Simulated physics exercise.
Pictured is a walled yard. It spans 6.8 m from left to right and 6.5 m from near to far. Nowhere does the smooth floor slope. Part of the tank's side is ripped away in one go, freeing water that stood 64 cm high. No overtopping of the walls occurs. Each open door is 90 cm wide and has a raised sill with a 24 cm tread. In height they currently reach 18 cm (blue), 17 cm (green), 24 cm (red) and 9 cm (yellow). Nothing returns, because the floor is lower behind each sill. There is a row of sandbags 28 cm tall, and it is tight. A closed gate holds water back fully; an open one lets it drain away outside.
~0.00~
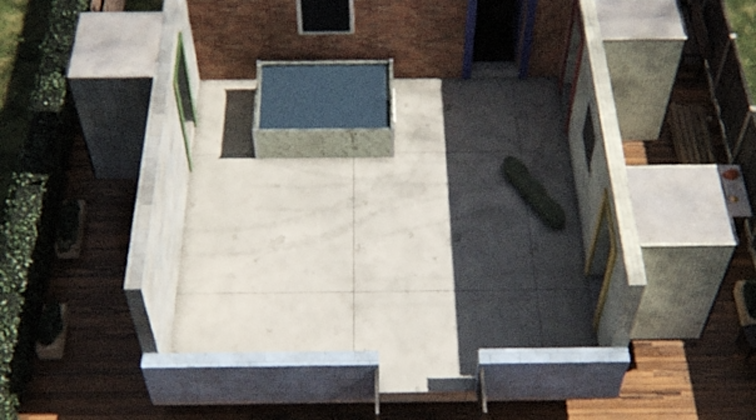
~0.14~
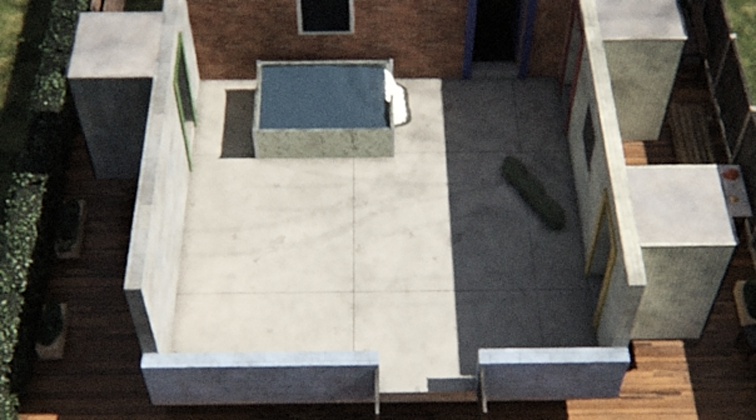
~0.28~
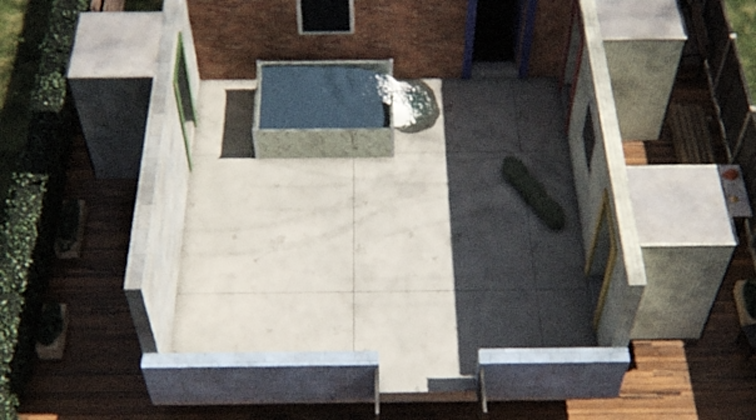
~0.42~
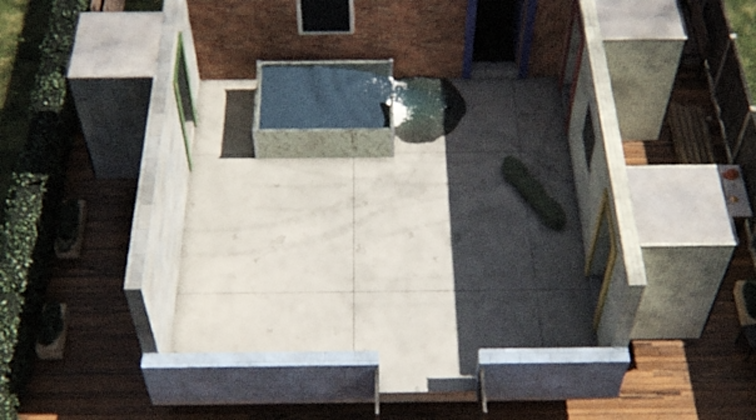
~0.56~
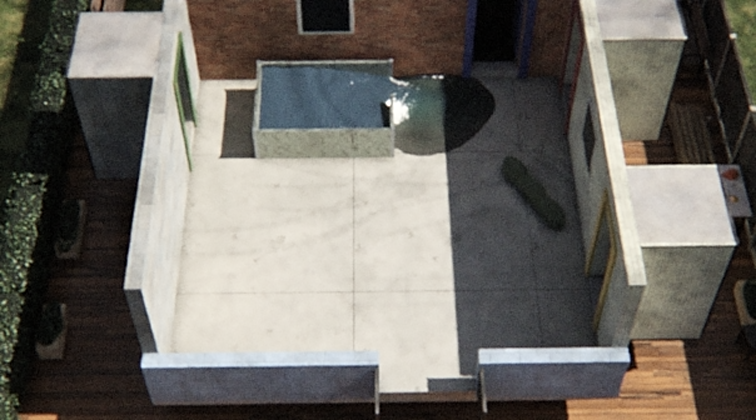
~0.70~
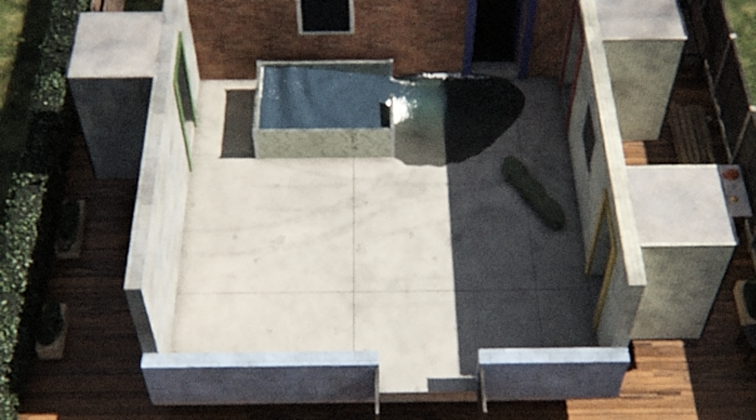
Water bursting from the right side of a raised tank in a walled yard, spreading rightward across the floor to a blue door.
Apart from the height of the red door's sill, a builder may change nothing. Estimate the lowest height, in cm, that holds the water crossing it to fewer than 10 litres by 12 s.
My estimate is 34 cm.
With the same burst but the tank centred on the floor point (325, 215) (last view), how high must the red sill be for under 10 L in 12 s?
Roughly 19 cm is needed.
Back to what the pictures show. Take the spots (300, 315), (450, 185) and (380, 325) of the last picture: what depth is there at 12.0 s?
About 4, 4 and 5 cm respectively.
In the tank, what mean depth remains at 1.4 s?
The average depth is some 47 cm.
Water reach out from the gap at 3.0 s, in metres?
Roughly 5.4 metres.
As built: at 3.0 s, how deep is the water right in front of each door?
Depth (cm): Blue 12 / green 0 / red 32 / yellow 2.
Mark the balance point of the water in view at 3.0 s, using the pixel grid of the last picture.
Approximately (407, 125).
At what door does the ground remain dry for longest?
Final door: Green.
After 1.4 s water covers 15 % of the floor, deepest (38 cm) near (552, 77); 24 cm at the red door, 0 litres in over its 24 cm sill.
After 3.0 s water covers 25 % of the floor, deepest (33 cm) near (555, 98); 32 cm at the red door, 62 litres in over its 24 cm sill.
After 12.0 s water covers 95 % of the floor, deepest (12 cm) near (249, 380); 9 cm at the red door, 83 litres in over its 24 cm sill.
At the red door as built, the water arrived by 1.0 s and peaked near 36 cm at 2.2 s.
With a sill of 28 cm, 41 litres would have come in within the 12 s; with 38 cm, 1 litre. So under 10 litres takes about 34 cm.
